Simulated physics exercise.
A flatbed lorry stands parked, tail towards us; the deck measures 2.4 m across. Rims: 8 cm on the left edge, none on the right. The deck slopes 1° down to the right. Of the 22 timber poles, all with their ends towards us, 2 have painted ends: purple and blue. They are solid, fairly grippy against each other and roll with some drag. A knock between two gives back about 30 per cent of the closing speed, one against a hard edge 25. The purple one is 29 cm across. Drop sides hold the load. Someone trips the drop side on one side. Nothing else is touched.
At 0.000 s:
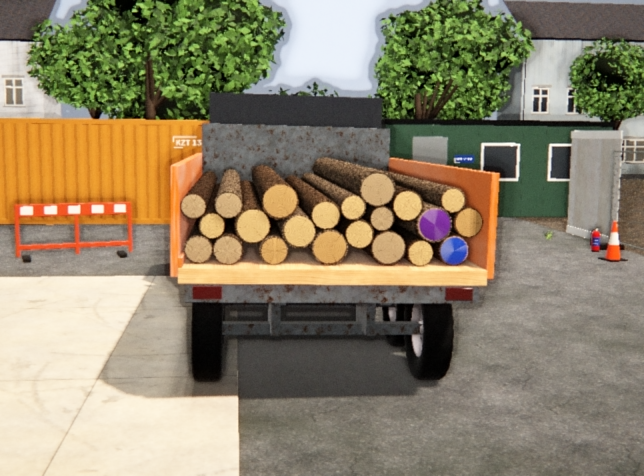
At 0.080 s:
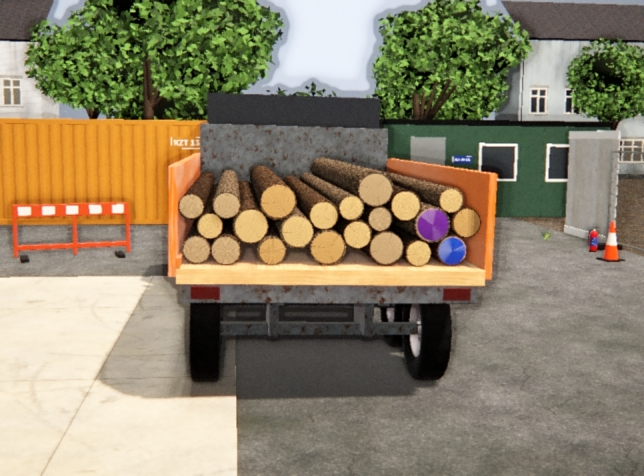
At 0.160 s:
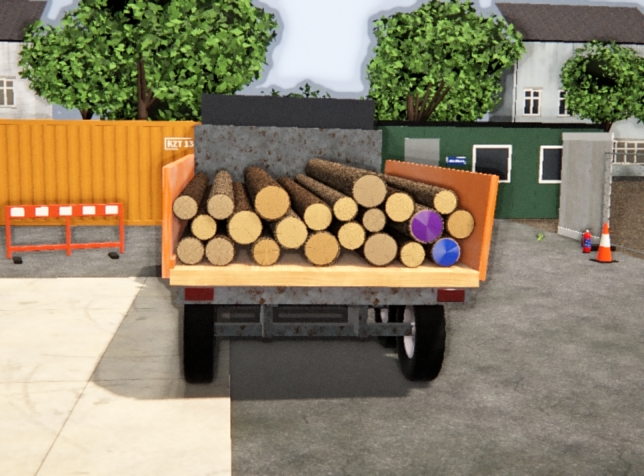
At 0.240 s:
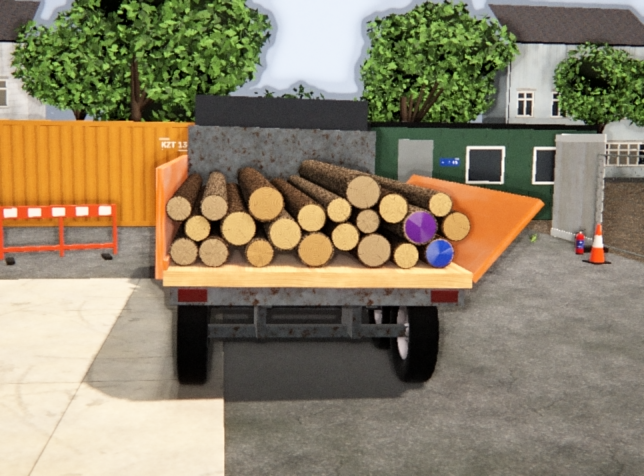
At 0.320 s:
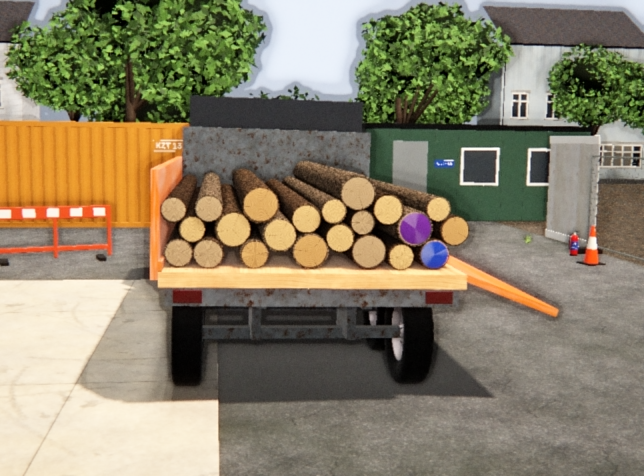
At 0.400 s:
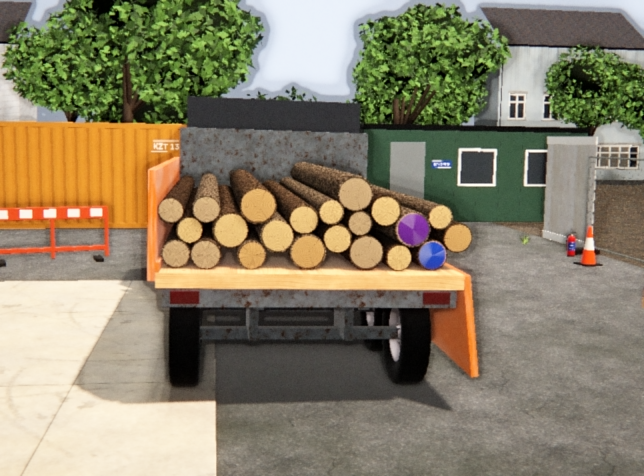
At first, a flatbed lorry stands with its tail towards us, stacked with timber poles between upright orange sides, one pole end painted purple and another blue. Then the right side swings outward and down until it hangs below the deck, while the poles stay stacked, barely shifting.
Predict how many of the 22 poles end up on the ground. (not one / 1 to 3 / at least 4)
It is at least 4; here the count comes to 8.
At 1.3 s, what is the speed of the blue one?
Roughly 0.6 m/s.
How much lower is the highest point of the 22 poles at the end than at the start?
About 25 cm.
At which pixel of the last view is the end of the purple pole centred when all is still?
Near (616, 392).
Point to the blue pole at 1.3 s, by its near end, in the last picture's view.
At about (468, 259).
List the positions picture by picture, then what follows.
The first frame shows purple (435, 225), blue (455, 251); both sides upright; the deck slopes 1° down to the right; 7 of the 22 make up the bottom layer.
The second frame shows purple (433, 225), blue (453, 252); both sides upright.
The third frame shows purple (427, 226), blue (447, 253); right board out by 5°, tip at (494, 181).
The fourth frame shows purple (420, 227), blue (440, 254); right board out by 40°, tip at (538, 205).
The fifth frame shows purple (415, 229), blue (435, 255); right board out by 110°, tip at (552, 311).
The sixth frame shows purple (413, 230), blue (433, 256); right board out by 170°, tip at (474, 372).
By 1.3 s, purple is up on others, 10 cm from the right edge, rolling right; blue is dropping off the right side; 3 gone from the deck.
By 2.4 s, purple is down on the right; blue is down on the right; 7 gone from the deck.
By 3.7 s, purple is down on the right; blue is on the ground to the right; 7 gone from the deck.
By 5.2 s, as before, purple, blue; 8 gone from the deck.
Finally (6.8 s), purple is down on the right; blue is down on the right; 8 gone from the deck.
